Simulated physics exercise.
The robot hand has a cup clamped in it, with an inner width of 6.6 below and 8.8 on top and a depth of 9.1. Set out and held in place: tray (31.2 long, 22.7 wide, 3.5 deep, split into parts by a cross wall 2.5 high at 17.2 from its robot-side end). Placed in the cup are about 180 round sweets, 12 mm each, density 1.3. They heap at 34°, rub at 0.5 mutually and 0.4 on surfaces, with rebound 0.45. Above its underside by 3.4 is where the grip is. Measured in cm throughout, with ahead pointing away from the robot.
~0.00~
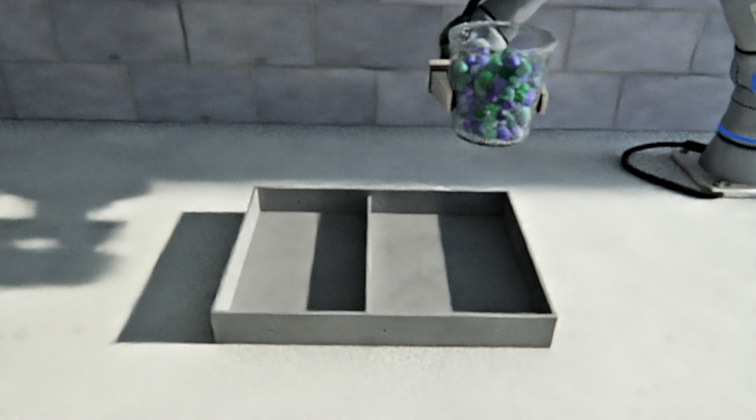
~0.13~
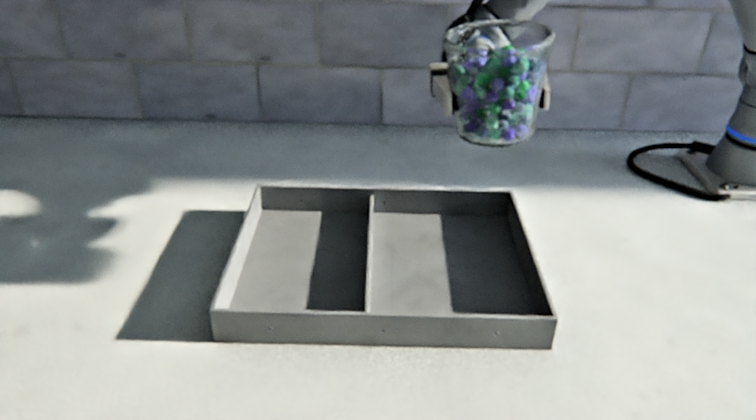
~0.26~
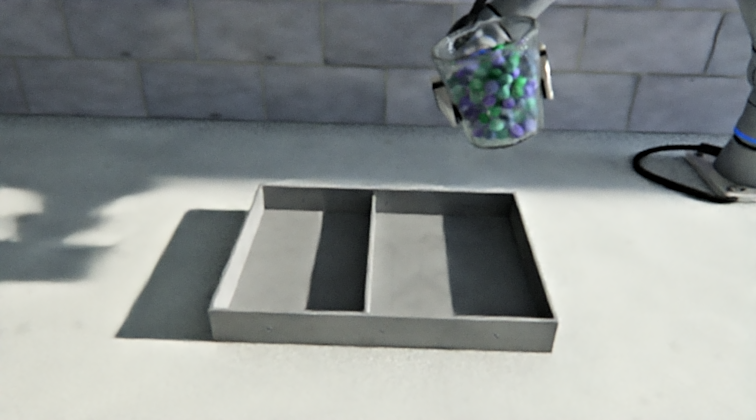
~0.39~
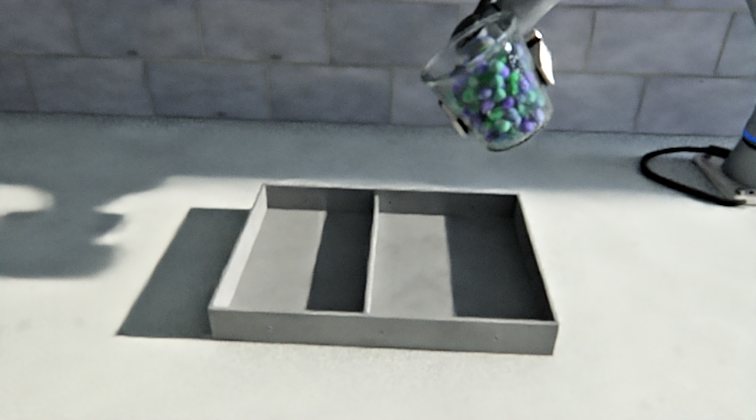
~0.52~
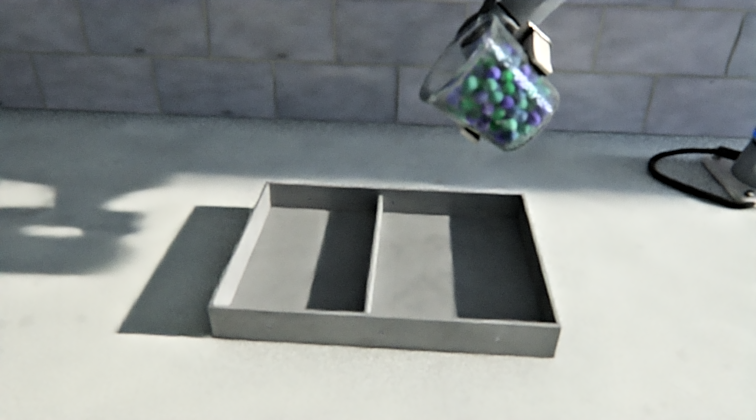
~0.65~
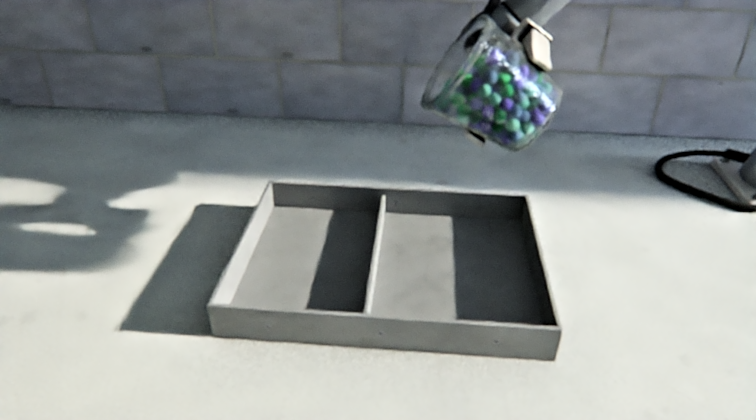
A robot gripper tilts a clear cup of colourful sweets leftward above a divided tray.
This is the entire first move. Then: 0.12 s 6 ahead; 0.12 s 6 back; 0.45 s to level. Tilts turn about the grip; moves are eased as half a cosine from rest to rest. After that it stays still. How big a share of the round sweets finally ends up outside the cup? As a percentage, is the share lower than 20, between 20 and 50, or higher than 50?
The share is between 20 and 50 per cent.
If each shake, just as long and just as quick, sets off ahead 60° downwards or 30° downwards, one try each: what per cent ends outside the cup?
Result: Approx. 5 % and 10 %, one try each.
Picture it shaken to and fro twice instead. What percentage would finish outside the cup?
Estimate for that case: 50 %.
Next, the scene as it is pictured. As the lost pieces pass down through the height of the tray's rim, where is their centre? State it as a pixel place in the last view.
(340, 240).
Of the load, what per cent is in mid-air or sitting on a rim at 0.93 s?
34 %.
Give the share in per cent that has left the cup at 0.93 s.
I'd put it at some 35 per cent at that point.
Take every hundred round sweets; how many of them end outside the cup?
About 35 per cent.
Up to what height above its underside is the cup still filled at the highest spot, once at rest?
Roughly 8.0 centimetres.
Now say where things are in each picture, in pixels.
Cup middle at (496, 87), level; upper third of the load around (500, 68), from x 460 to 535, top at y 55; 178 in the cup, in the first frame.
Cup middle at (496, 86), tilted 5° forward; upper third of the load around (504, 67), from x 460 to 535, top at y 55, in the second frame.
Cup middle at (495, 87), tilted 20° forward; upper third of the load around (500, 68), from x 455 to 530, top at y 50, in the third frame.
Cup middle at (494, 89), tilted 37° forward; upper third of the load around (499, 70), from x 450 to 540, top at y 50, in the fourth frame.
Cup middle at (494, 91), tilted 52° forward; upper third of the load around (497, 72), from x 450 to 545, top at y 50, in the fifth frame.
Cup middle at (495, 92), tilted 57° forward; upper third of the load around (498, 75), from x 440 to 545, top at y 55; 178 in the cup, in the sixth frame.
After 0.93 s, tilted 56° forward, highest piece 22 above the table; 117 in the cup, 1 in the far-side part, 60 in flight or on a rim.
After 1.20 s, tilted 12° forward, highest piece 26 above the table; 115 in the cup, 35 in the far-side part, 19 in the robot-side part, 7 on the table or floor, 2 in flight or on a rim.
After 1.54 s, level, highest piece 25 above the table; 115 in the cup, 35 in the far-side part, 19 in the robot-side part, 9 on the table or floor.
After 2.59 s, level, highest piece 25 above the table; 115 in the cup, 35 in the far-side part, 19 in the robot-side part, 9 on the table or floor.
At rest, 115 in the cup, 35 in the far-side part, 19 in the robot-side part, 9 on the table or floor. That is 35 % outside the cup.
